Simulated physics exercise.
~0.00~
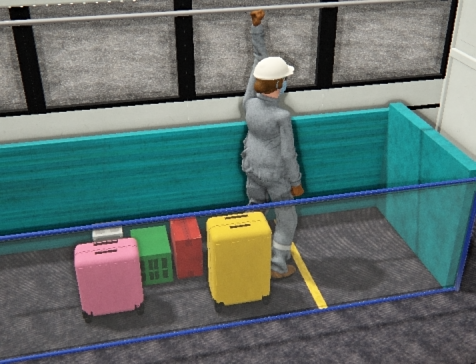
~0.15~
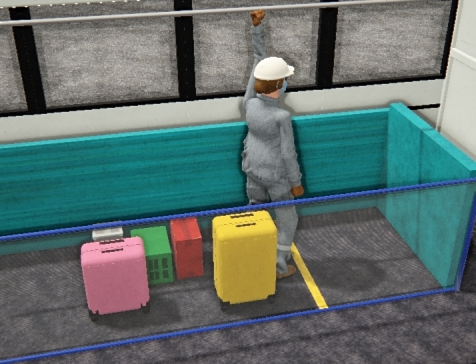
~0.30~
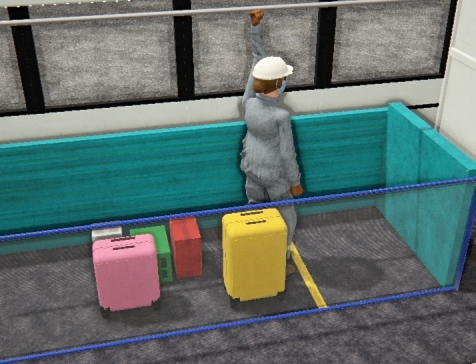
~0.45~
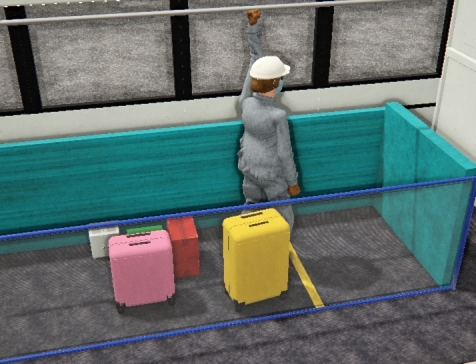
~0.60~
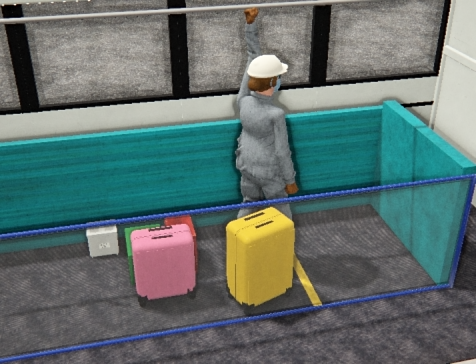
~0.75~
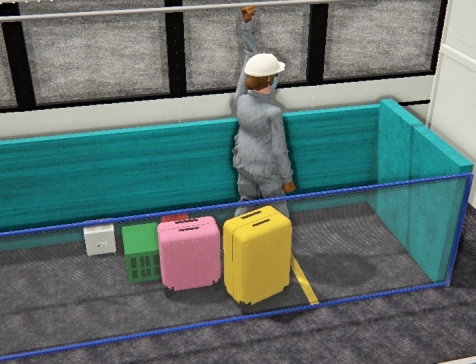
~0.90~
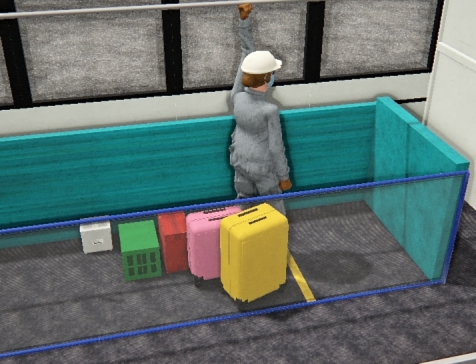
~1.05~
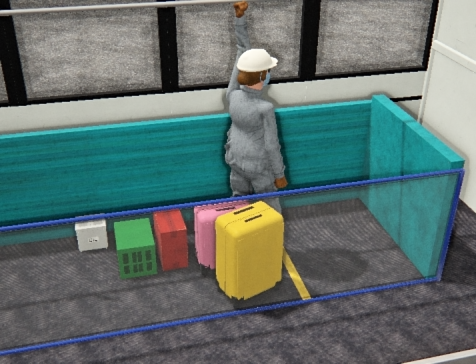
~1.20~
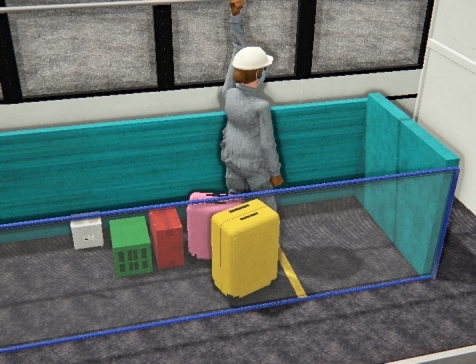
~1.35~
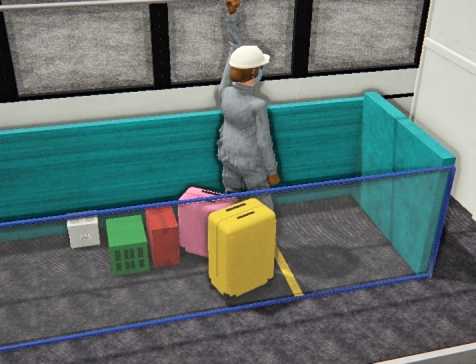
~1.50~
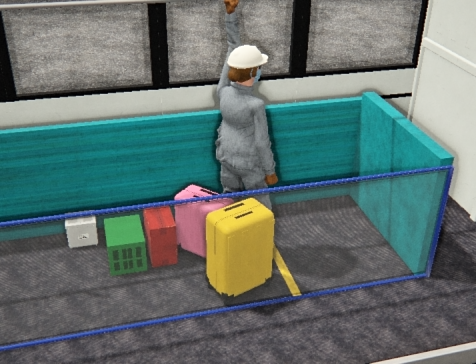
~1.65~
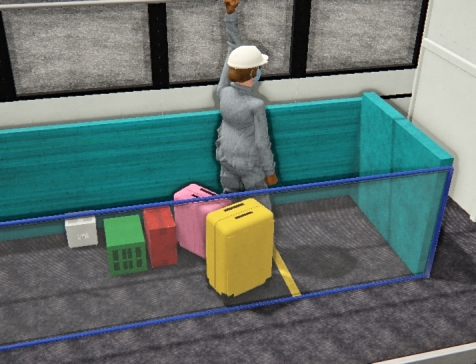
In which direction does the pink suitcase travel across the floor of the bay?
The pink suitcase moves to the right, passing in front of the green and red boxes towards the yellow suitcase.
